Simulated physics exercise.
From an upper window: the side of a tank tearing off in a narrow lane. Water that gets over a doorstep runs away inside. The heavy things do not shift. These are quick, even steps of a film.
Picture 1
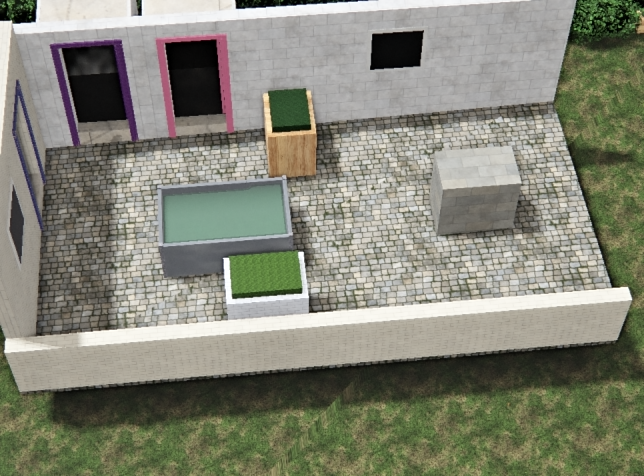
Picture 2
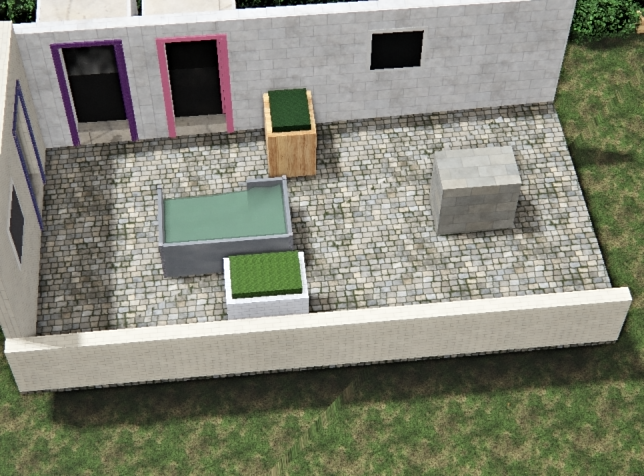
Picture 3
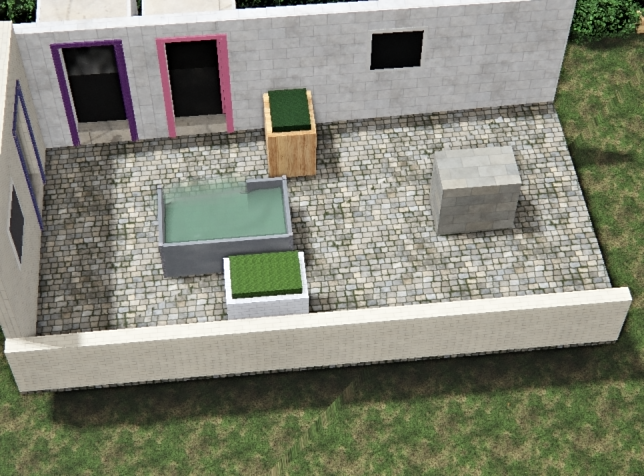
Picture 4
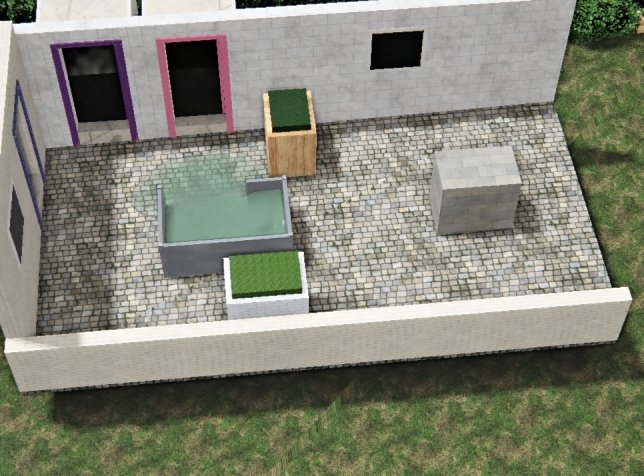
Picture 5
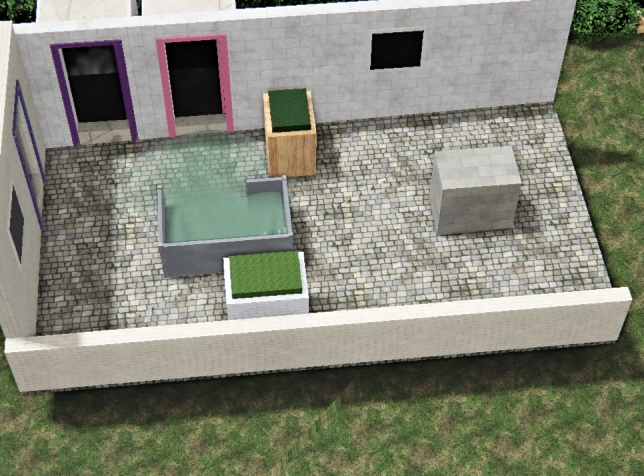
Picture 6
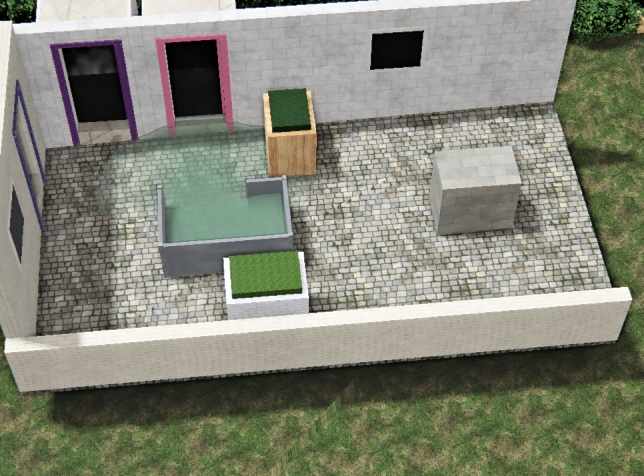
To begin with, still, greenish water fills a grey tank in a walled, cobbled yard, near two planters and a concrete block. Part of the tank's far side then gives way, and water pours through the gap, spreading thinly over the paving toward the purple and pink doorframes.
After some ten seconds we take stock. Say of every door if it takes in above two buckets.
One by one: The purple door stays under that; the pink door takes more than that; the blue door stays under that.
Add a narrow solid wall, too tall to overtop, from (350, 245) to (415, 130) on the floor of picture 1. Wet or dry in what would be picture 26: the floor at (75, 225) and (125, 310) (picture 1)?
One after the other: Covered, awash.
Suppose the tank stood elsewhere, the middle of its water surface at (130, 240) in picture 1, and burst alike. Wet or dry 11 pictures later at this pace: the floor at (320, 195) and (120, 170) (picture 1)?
In that order: No water, flooded.
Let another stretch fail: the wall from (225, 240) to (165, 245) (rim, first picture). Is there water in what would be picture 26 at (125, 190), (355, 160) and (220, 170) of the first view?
As listed: Wet, dry, free of water.
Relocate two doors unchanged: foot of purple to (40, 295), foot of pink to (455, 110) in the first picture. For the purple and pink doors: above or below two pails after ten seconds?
In short: The purple one holds; the pink one stays under.
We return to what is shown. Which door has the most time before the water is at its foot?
The door marked blue.
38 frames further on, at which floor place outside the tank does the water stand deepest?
Around (35, 358).
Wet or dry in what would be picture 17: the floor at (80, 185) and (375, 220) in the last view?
One after the other: Awash, dry.
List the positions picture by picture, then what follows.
Still water in the tank at (224, 214), in the first picture.
Water pours out on the tank's far side and has run to a hidden place, in the second picture.
The front is at (242, 178), out from the gap on the tank's far side, in the third picture.
The front is at (222, 154), out from the gap on the tank's far side, in the fourth picture.
Water pours out on the tank's far side and has run to (173, 138), in the fifth picture.
Water pours out on the tank's far side and has run to (129, 142), in the sixth picture.
A moment on, water covers 15 % of the floor; the purple door wet at the sill, nothing in, the pink door over two buckets in, the blue door not reached.
Next, water covers 25 % of the floor; the purple door wet at the sill, nothing in, the pink door far over two buckets in, the blue door wet at the sill, nothing in.
Then, water covers 45 % of the floor; the purple door wet at the sill, nothing in, the pink door far over two buckets in, the blue door wet at the sill, nothing in.
Later, water covers 55 % of the floor; the purple door wet at the sill, nothing in, the pink door far over two buckets in, the blue door wet at the sill, nothing in.
In the end, water covers 55 % of the floor; the purple door wet at the sill, nothing in, the pink door far over two buckets in, the blue door wet at the sill, nothing in.
